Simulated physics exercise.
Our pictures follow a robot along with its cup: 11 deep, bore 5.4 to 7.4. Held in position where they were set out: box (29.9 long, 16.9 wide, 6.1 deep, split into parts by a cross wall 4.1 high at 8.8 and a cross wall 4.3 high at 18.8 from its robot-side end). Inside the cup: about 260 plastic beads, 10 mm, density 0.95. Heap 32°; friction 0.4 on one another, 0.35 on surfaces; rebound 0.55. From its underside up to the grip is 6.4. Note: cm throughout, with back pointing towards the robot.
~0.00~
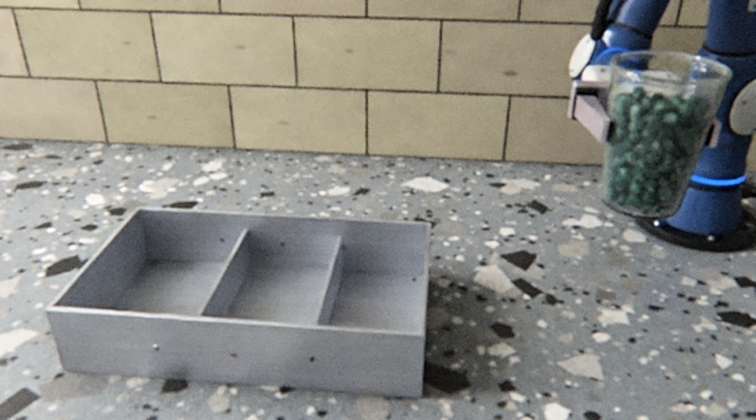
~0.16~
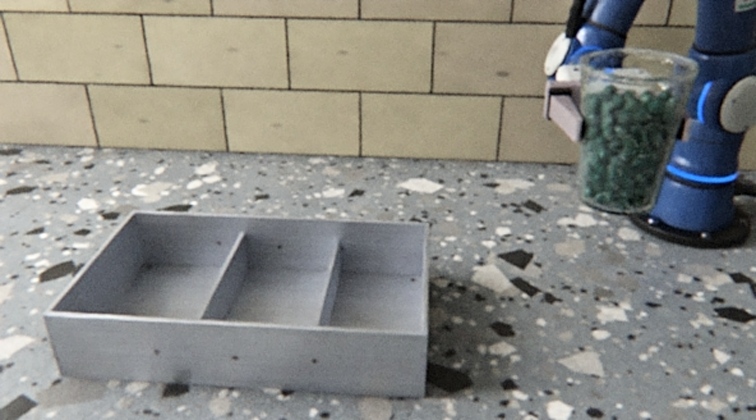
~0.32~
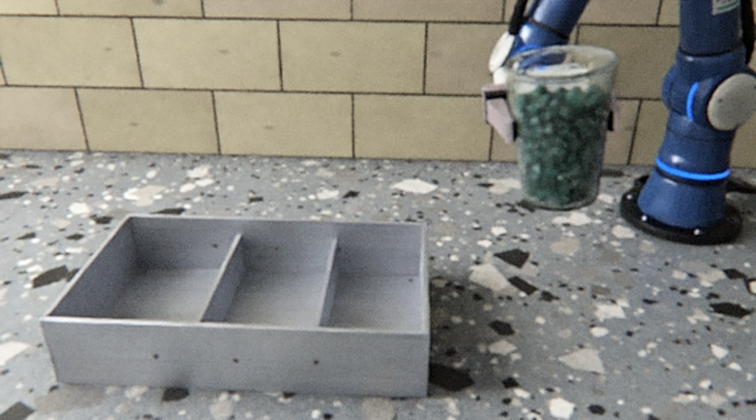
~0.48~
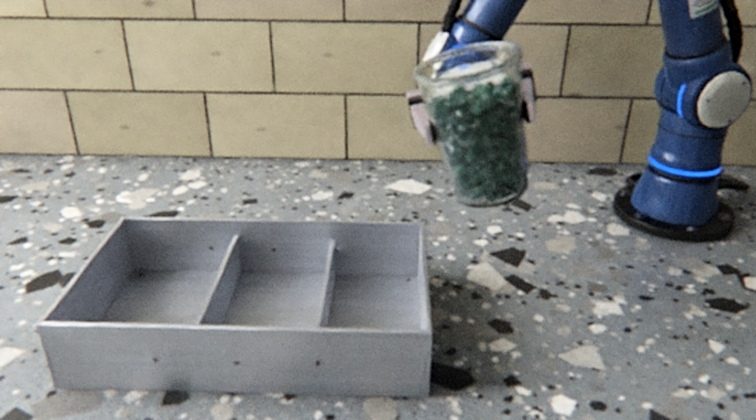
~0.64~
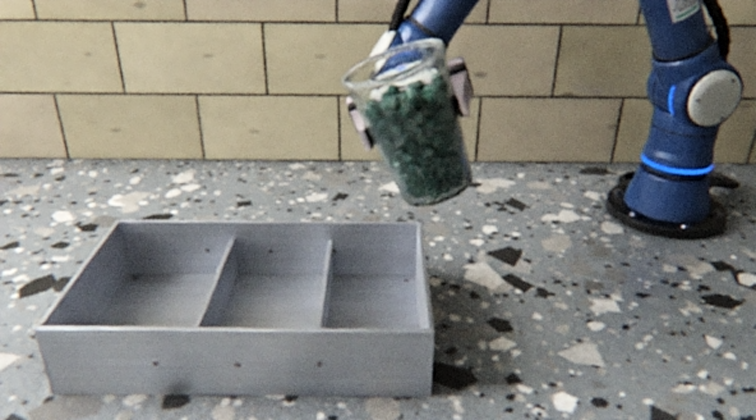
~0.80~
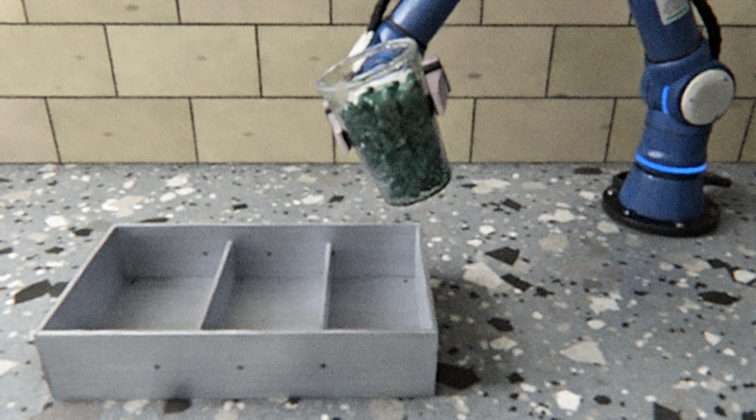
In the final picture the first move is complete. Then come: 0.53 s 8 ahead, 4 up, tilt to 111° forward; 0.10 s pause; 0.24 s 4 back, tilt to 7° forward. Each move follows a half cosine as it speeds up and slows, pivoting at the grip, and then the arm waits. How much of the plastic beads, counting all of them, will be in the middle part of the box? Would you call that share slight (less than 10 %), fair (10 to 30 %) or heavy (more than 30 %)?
I would call it slight, less than 10 %.
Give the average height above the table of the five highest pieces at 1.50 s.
About 24 cm above the table.
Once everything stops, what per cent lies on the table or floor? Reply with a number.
I'd say some 0 per cent.
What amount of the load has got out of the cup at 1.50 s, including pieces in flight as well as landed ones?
About 70 per cent.
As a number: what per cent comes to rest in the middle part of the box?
5 per cent or thereabouts.
By 1.15 s, tilted 88° forward, highest piece 26 above the table; 264 in the cup.
By 1.50 s, tilted 93° forward, highest piece 24 above the table; 120 in the far-side part, 84 in the cup, 7 in the middle part, 53 in flight or on a rim.
By 1.87 s, tilted 7° forward, highest piece 21 above the table; 201 in the far-side part, 50 in the cup, 11 in the middle part, 2 on the table or floor.
By 2.92 s, tilted 7° forward, highest piece 21 above the table; 201 in the far-side part, 50 in the cup, 11 in the middle part, 2 on the table or floor.
Final count, 201 in the far-side part, 50 in the cup, 11 in the middle part, 2 on the table or floor. That is 4 % in the middle part of the box.
